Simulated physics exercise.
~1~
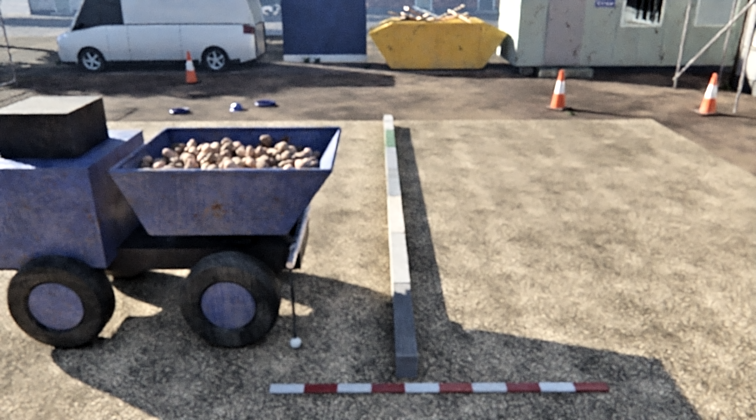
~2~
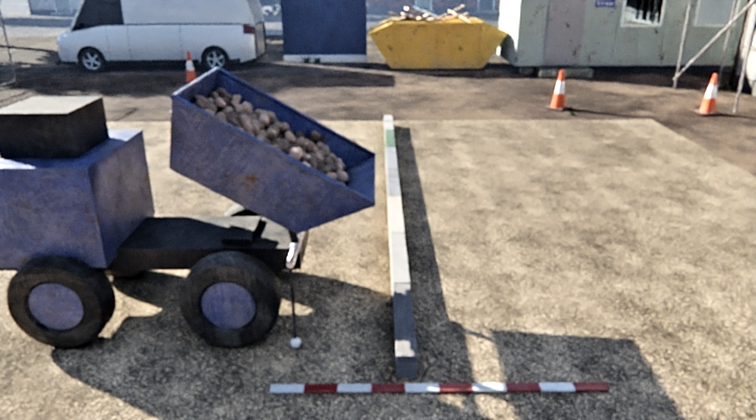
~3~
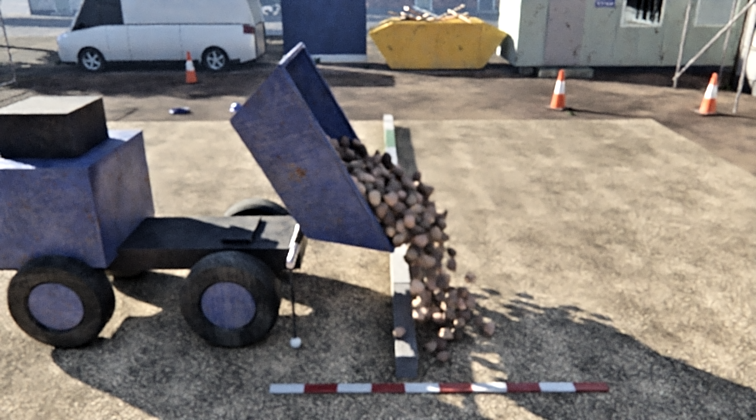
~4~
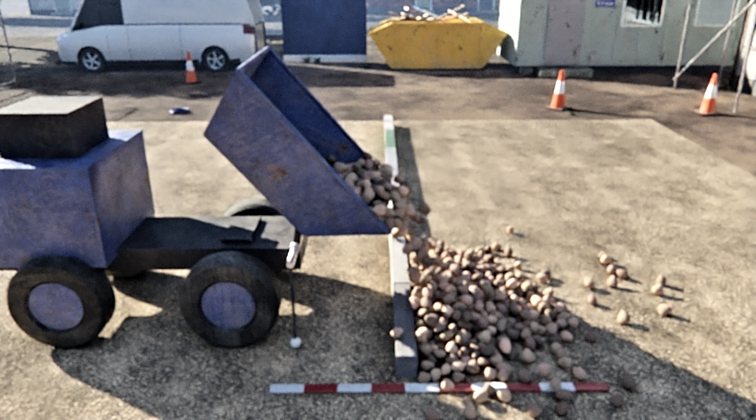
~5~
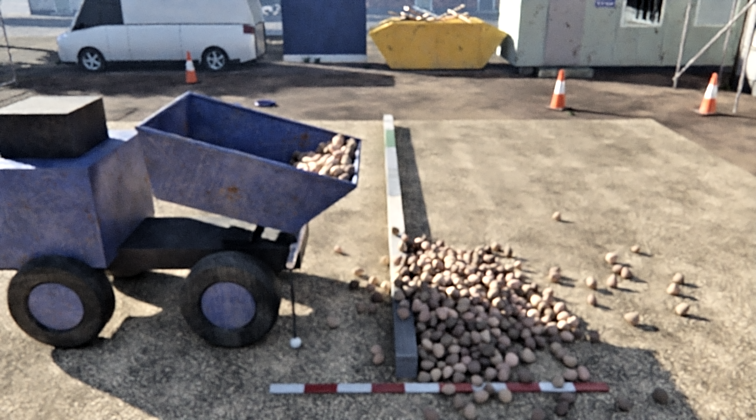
A small blue dumper with a skip full of round brown stones stands at the left of a sunlit gravel yard, seen from a raised, still viewpoint. A low kerb runs away from the viewer beside it, with a red and white banded pole in front, and a white van, yellow container and orange cones behind. The skip tips steeply to the right, and stones pour over its lip and across the kerb. It then swings back partway, ending slightly tilted with some stones inside, while most lie heaped beyond the kerb, a few scattered farther right.
